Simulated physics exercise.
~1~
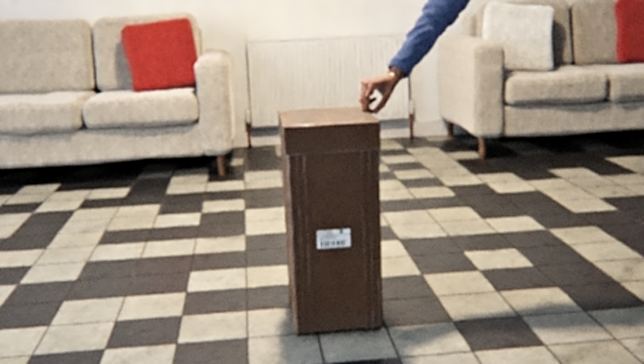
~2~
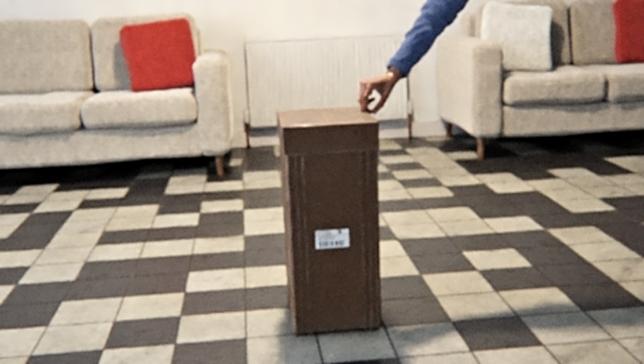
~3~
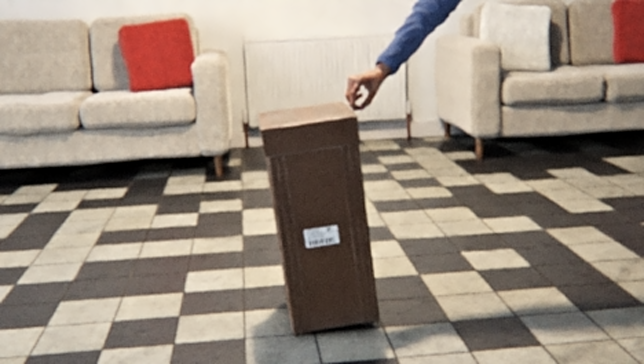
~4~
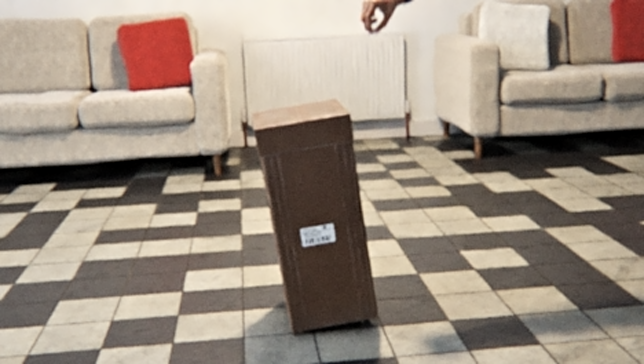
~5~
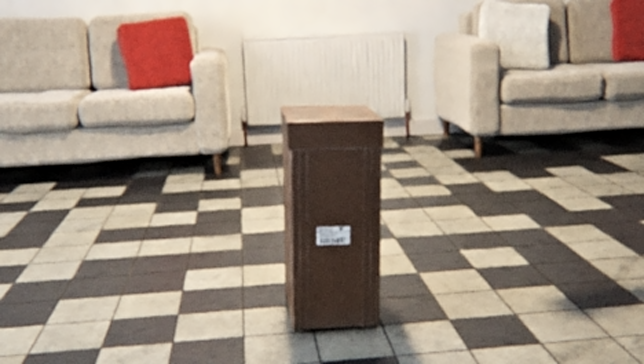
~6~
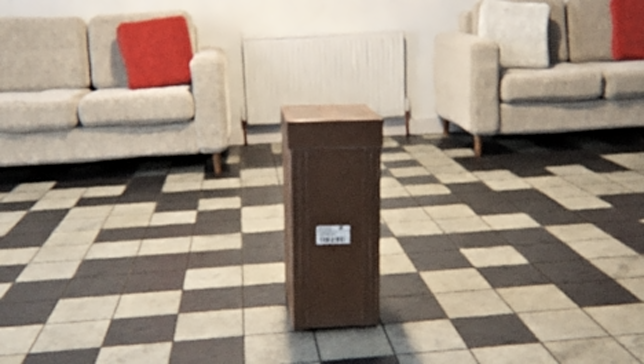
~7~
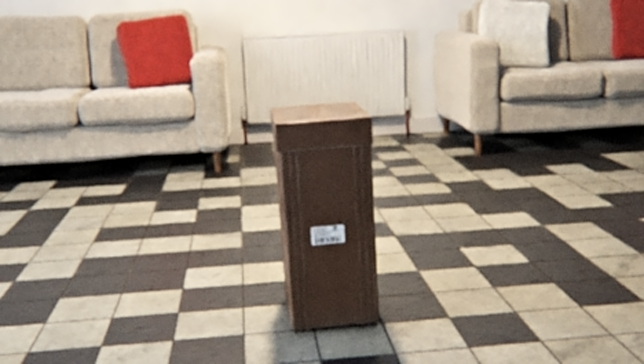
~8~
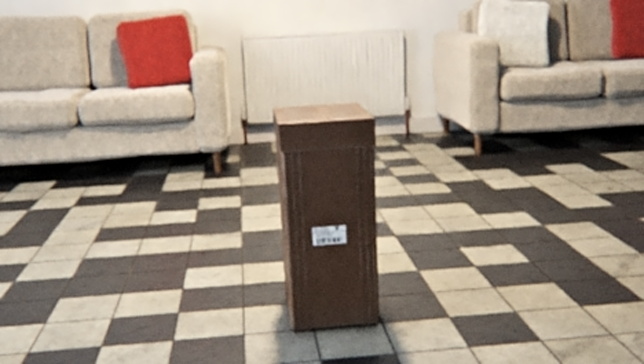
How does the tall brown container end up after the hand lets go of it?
It comes back onto its base and is left standing up, after a little rocking.
A tall brown box-like container leaned to the left on a checkered floor as a hand at its top tipped it, then let go and drew away. It swung back upright, rocked slightly left again, and ended up standing on its base.
